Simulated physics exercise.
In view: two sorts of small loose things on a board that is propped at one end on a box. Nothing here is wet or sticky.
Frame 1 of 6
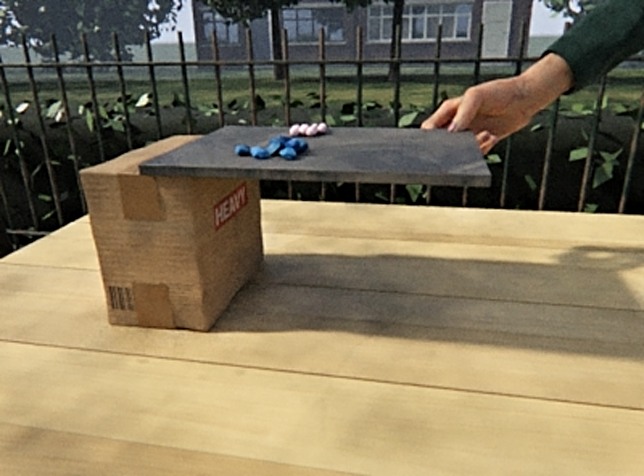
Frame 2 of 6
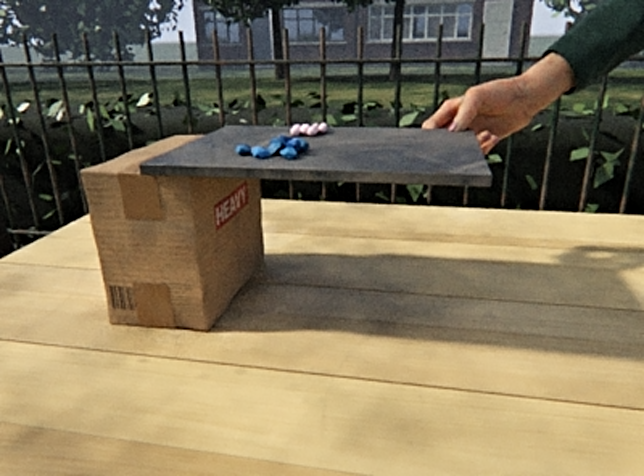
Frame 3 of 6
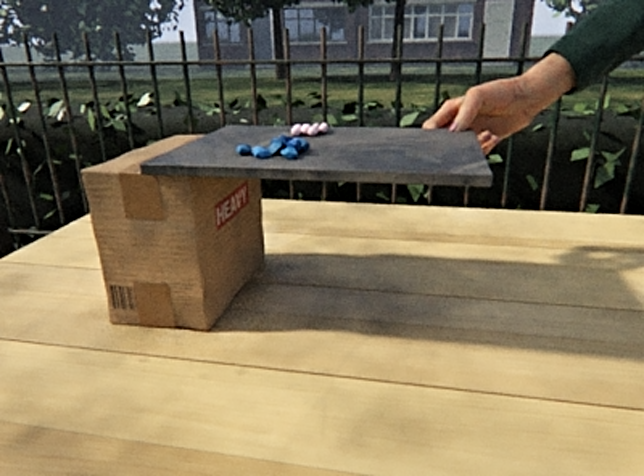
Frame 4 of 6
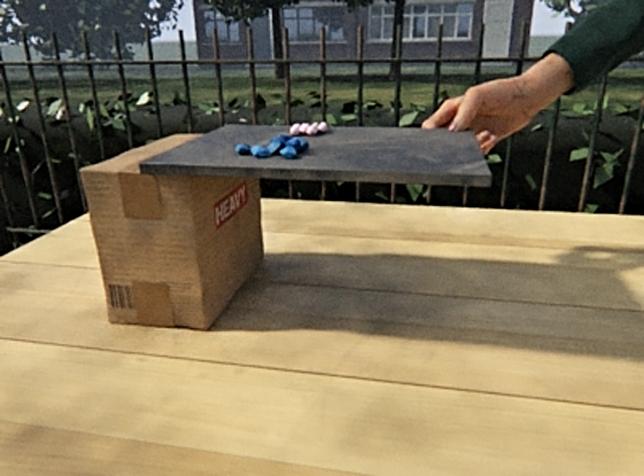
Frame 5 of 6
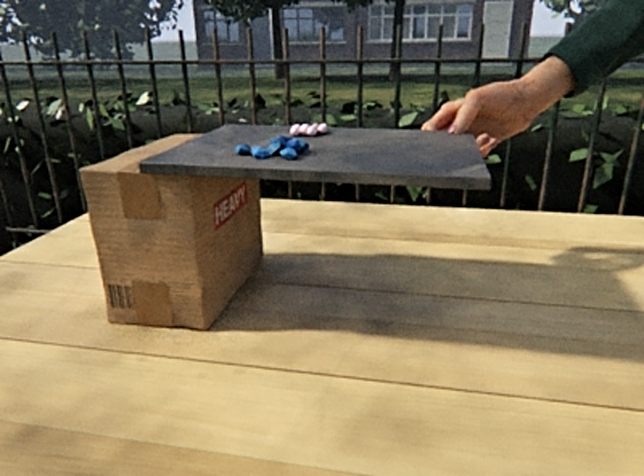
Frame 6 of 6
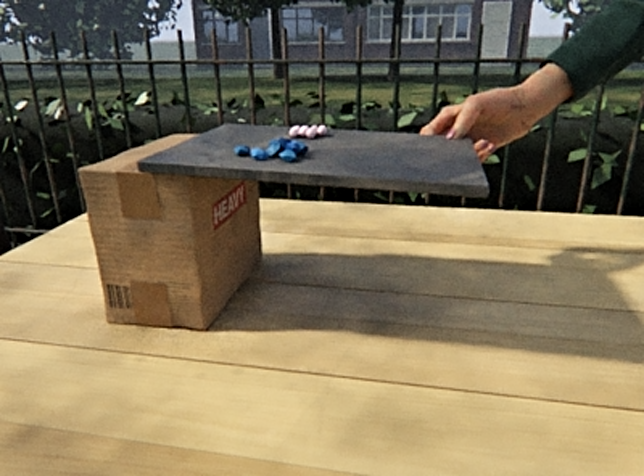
A hand held the right end of a dark board level, its other end resting on a cardboard box, then lowered it very slightly, while the small blue and pale pink pieces on top stayed still.
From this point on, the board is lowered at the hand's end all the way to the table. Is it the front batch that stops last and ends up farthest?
No.
Then, 0.57 s on from there, board sloping at 17°; front batch the whole lot still on the board; back batch the whole lot still on the board.
Then, 1.18 s on from there, board sloping at 34°; front batch the bulk still on the board; back batch mostly up to a board's length out.
Then, 1.90 s on from there, board resting at 40°; front batch mostly less than half a board's length out; back batch mostly more than two board lengths out, near a third gone off the table.
In the end, board resting at 40°; front batch mostly less than half a board's length out; back batch mostly more than two board lengths out, near two thirds gone off the table; the back batch has gone farther.
